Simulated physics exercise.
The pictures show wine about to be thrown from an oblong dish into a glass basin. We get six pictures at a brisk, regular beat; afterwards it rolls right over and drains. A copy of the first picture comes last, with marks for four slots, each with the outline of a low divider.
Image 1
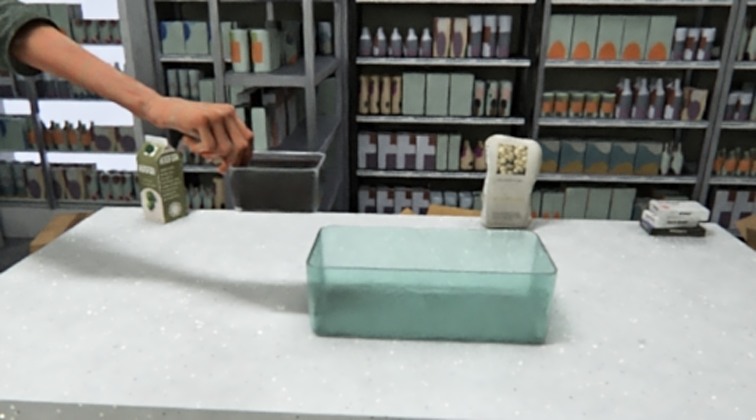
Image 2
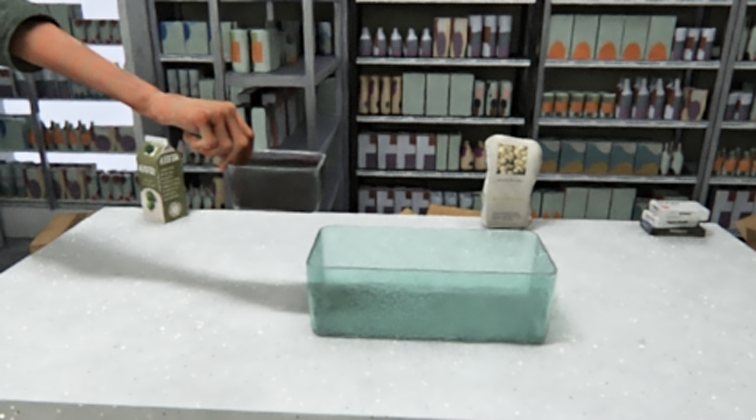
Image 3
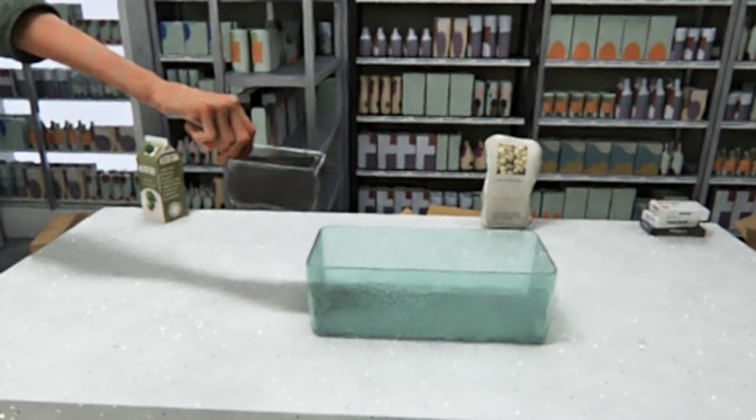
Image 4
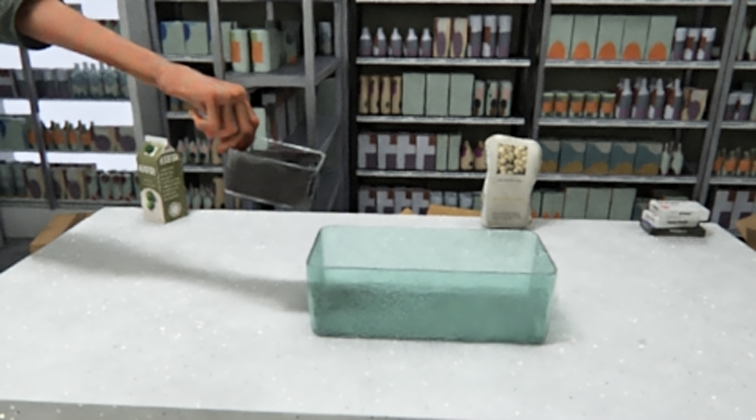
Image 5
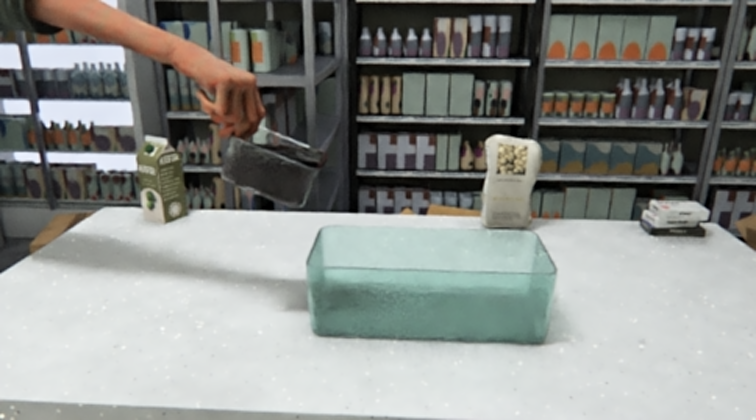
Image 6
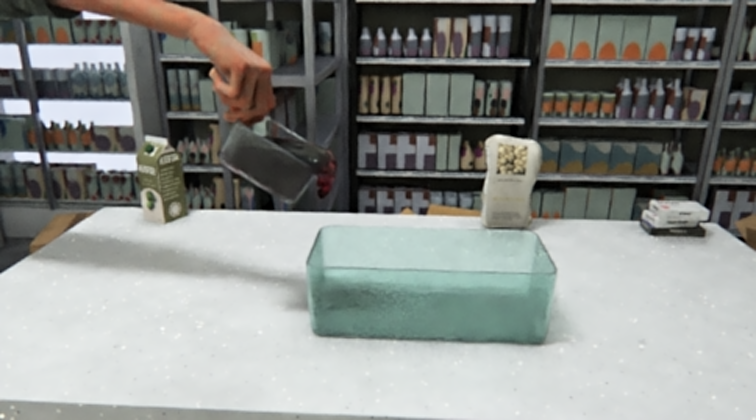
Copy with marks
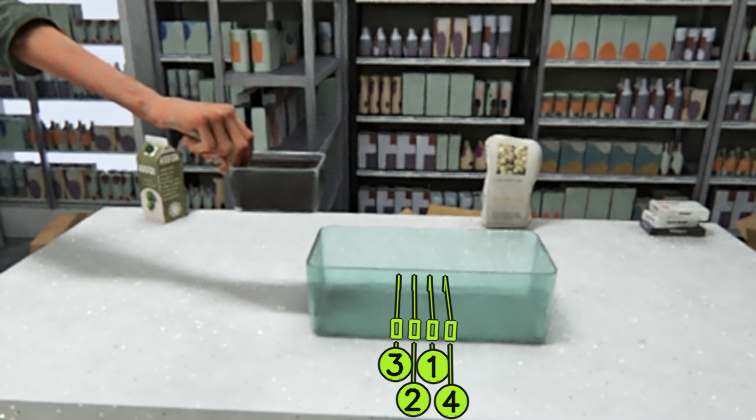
A hand tips a clear oblong dish rightward until dark red liquid reaches over its lip.
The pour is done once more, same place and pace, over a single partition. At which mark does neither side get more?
Go for 3.
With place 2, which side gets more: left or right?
More ends on the left.
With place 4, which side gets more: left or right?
The left one.
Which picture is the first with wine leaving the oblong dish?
Picture 5.
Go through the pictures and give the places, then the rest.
Upright, lip at (321, 161); basin from (311, 332) to (546, 340); nothing has left yet, in the first frame.
Upright, lip at (321, 161); nothing has left yet, in the second frame.
Tipped about 6°, lip at (321, 161); nothing has left yet, in the third frame.
Tipped about 12°, lip at (321, 161); nothing has left yet, in the fourth frame.
Tipped about 21°, lip at (321, 161); wine is over the lip, down to (321, 161), in the fifth frame.
Tipped about 32°, lip at (321, 161); wine is over the lip, down to (323, 191), in the sixth frame.
In lime, 1 at (432, 344); 2 at (414, 343); 3 at (396, 342); 4 at (450, 344).
If 1 is chosen, about 79 % ends left of the wall and 19 % right of it.
If 2 is chosen, about 74 % ends left of the wall and 24 % right of it.
If 3 is chosen, about 44 % ends left of the wall and 54 % right of it.
If 4 is chosen, about 77 % ends left of the wall and 21 % right of it.
